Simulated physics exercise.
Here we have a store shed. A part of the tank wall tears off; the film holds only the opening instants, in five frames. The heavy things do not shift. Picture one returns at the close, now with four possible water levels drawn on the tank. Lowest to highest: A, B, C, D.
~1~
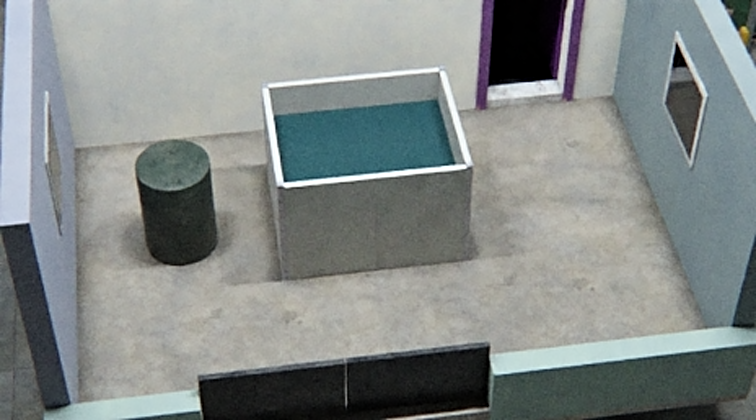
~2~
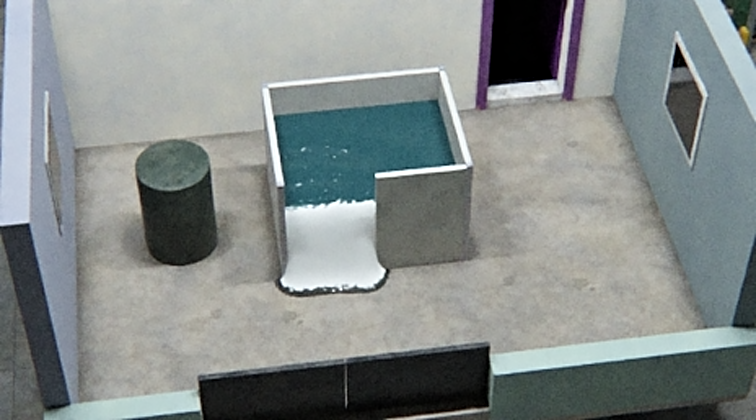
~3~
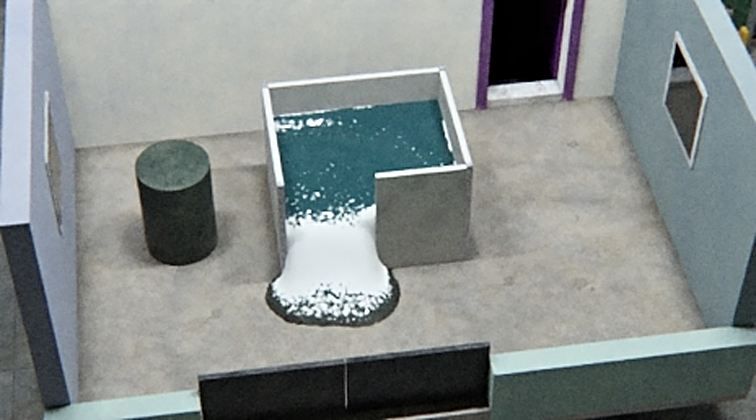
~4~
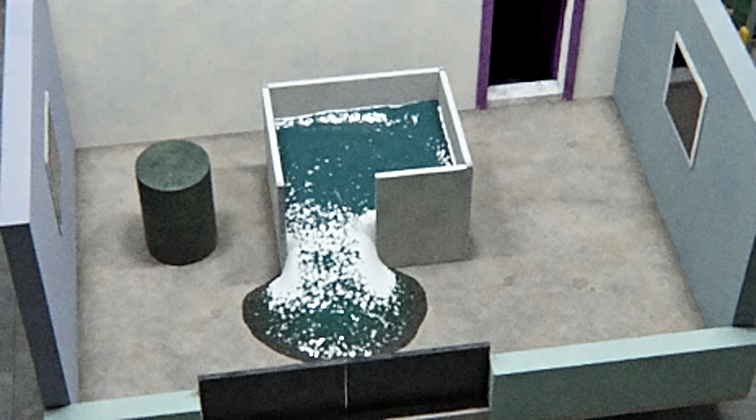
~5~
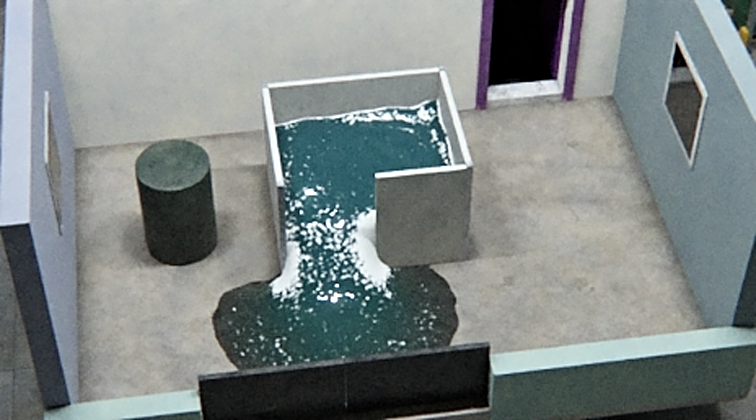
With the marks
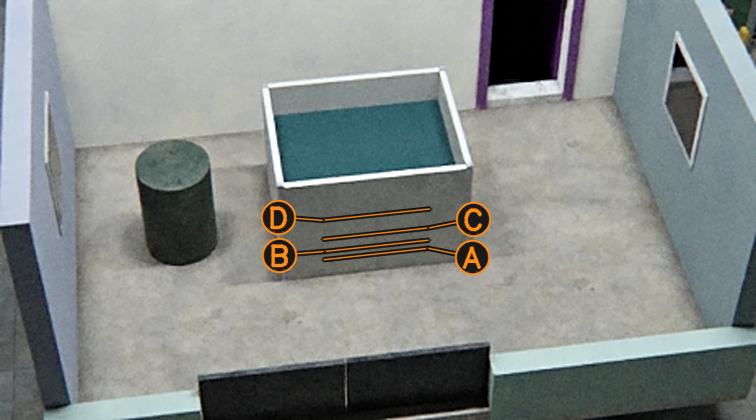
At first, a square tank of still teal water stands in a store shed beside a dark green cylinder. The left part of the tank's front wall opens, and water pours out, white and foaming. It spreads across the floor in a widening, rounded pool, reaching the dark gate at the front.
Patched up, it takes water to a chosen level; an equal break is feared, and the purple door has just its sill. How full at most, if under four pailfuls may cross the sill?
I would pick line D.
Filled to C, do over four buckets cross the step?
No, not at all.
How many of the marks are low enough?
All of the four.
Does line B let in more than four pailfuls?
No.
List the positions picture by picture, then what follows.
Water in the tank at rest, its middle at (364, 153); foot of the purple doorway at (524, 104); shut gate at (345, 368), in the first picture.
Front seen at (380, 279), 1 % of the ground wet, in the second picture.
Front seen at (381, 310), 3 % of the ground wet, in the third picture.
Front seen at (398, 331), 8 % of the ground wet, in the fourth picture.
Front seen at (240, 344), 14 % of the ground wet, in the fifth picture.
On the marked copy, A at (376, 254); B at (376, 245); C at (376, 233); D at (376, 214); from the bottom up A, B, C, D.
For line A, nothing gets over.
For line B, nothing gets over.
For line C, nothing gets over.
For line D, a bucket or two gets in.
